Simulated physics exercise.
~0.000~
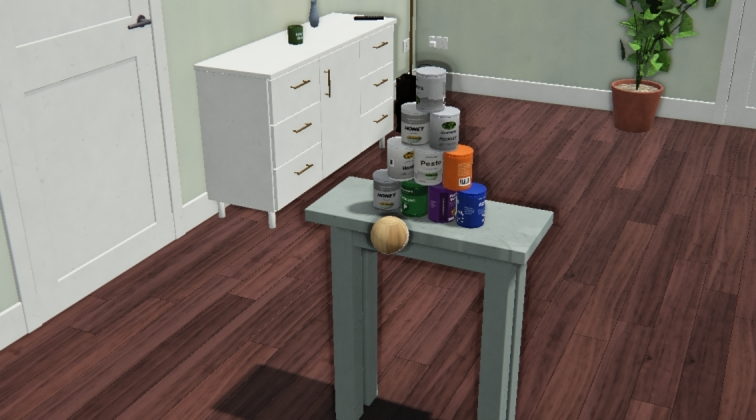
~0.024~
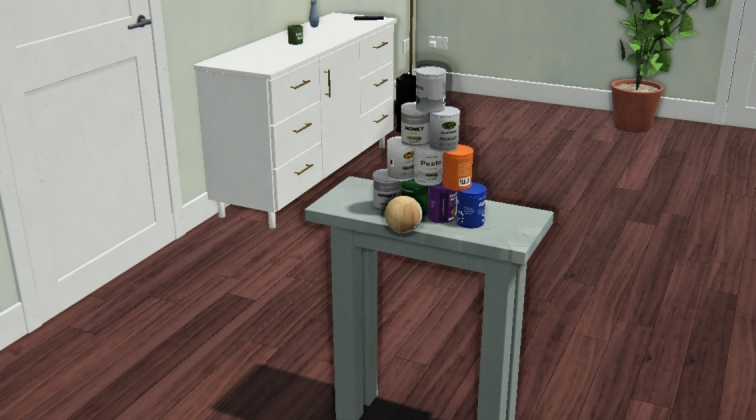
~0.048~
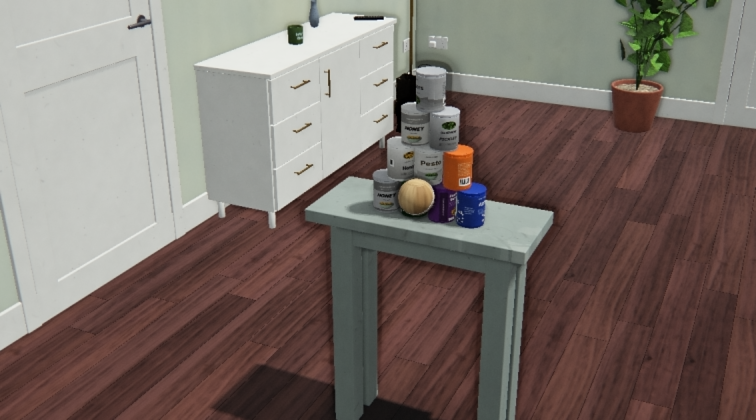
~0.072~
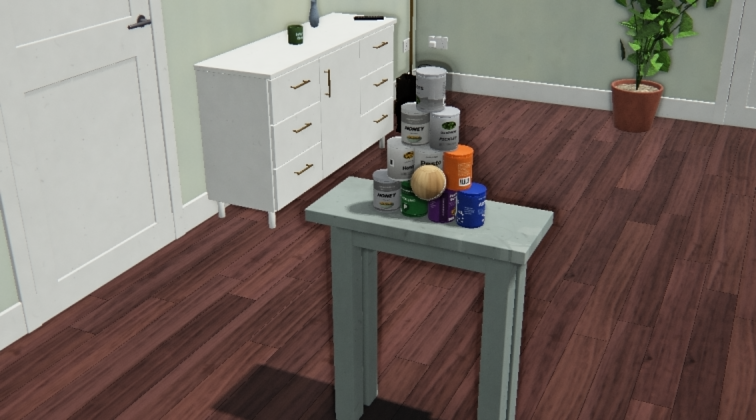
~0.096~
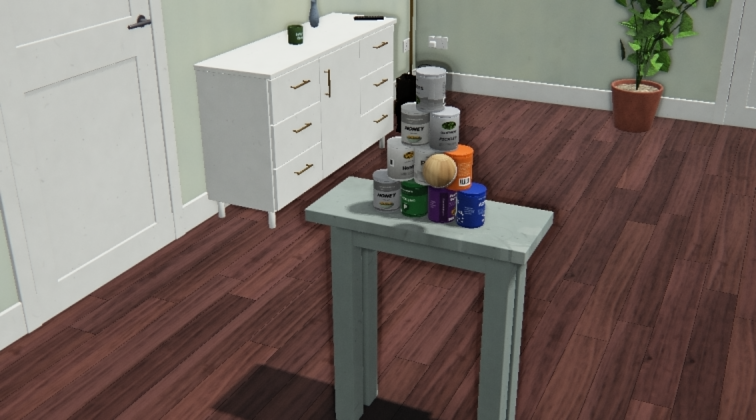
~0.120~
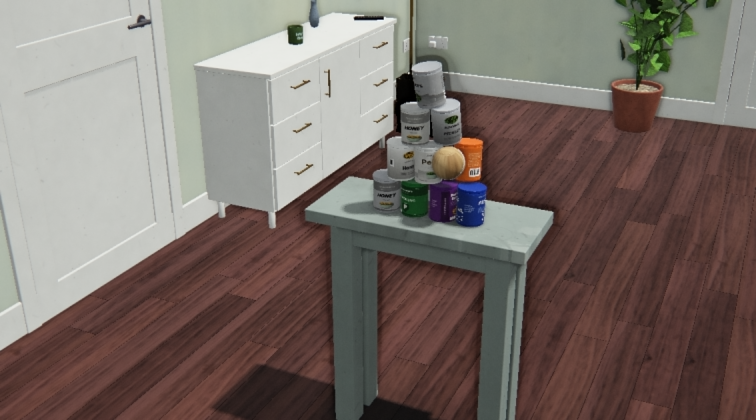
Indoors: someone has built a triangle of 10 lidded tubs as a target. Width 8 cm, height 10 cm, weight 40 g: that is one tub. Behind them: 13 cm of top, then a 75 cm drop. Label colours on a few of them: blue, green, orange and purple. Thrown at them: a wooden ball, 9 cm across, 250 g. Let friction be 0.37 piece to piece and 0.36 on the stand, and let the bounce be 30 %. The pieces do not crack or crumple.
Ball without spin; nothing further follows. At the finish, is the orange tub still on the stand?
No, it is off the stand.
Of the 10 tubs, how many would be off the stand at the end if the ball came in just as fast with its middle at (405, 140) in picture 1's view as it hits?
Under that setup: 5.
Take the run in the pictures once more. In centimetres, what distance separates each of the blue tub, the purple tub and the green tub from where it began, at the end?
Net displacement, roughly: Blue ~ 0 cm, purple ~ 0 cm, green ~ 0 cm.
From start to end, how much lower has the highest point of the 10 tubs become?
About 20 cm.
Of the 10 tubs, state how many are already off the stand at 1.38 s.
By that time the tally stands at 5.
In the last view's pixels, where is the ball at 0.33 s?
About (509, 193).
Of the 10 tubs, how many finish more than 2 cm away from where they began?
My count gives 6.
After 0.33 s, ball still moving; none of the 10 tubs off the stand, 7 disturbed; orange tub leaning 70°, 18 cm lower.
After 0.75 s, ball still moving; 3 of the 10 tubs off the stand; orange tub leaning 56°, 77 cm lower.
After 1.38 s, ball still moving; 5 of the 10 tubs off the stand; orange tub on its side.
By the end (1.7 s), ball rolling away; 5 of the 10 tubs off the stand; orange tub on its side; purple tub unmoved; green tub unmoved. As the last picture would show them, middles, purple tub near (444, 200).
